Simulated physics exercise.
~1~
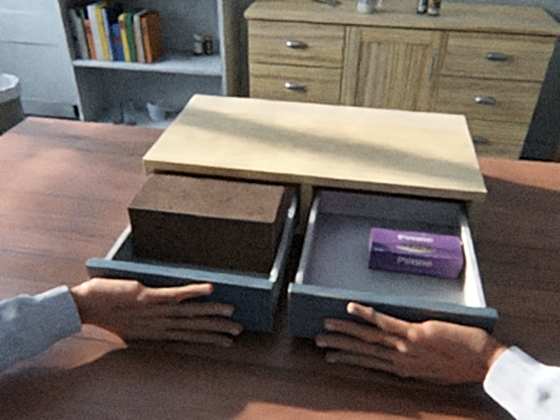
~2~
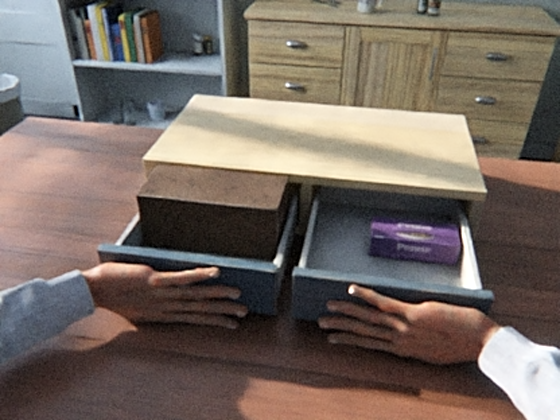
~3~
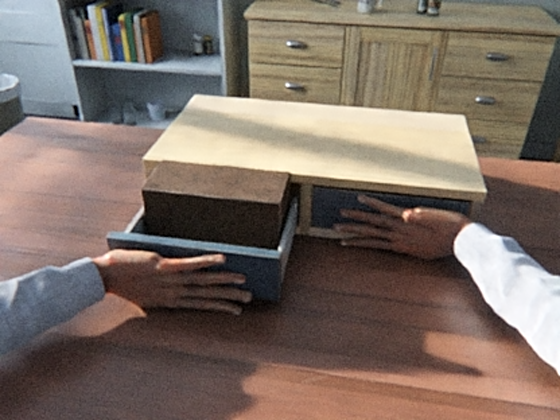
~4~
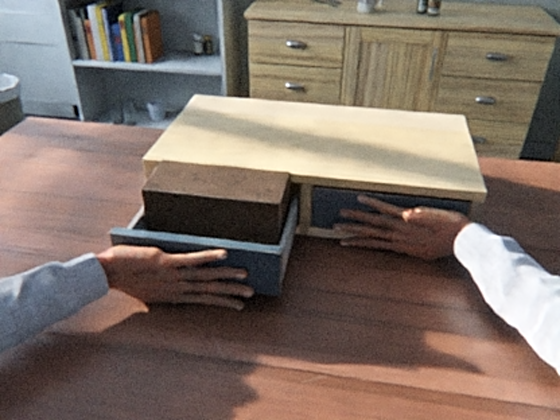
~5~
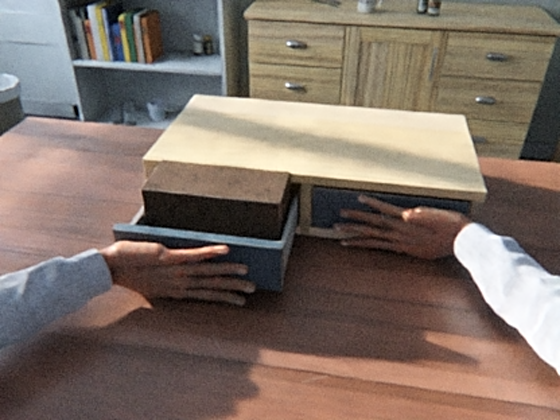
Two open drawers, one holding a brown brick and the other a purple packet, were pushed toward a wooden chest by a pair of hands; the right drawer slid shut, while the left one stuck partway, still open with the brick showing.
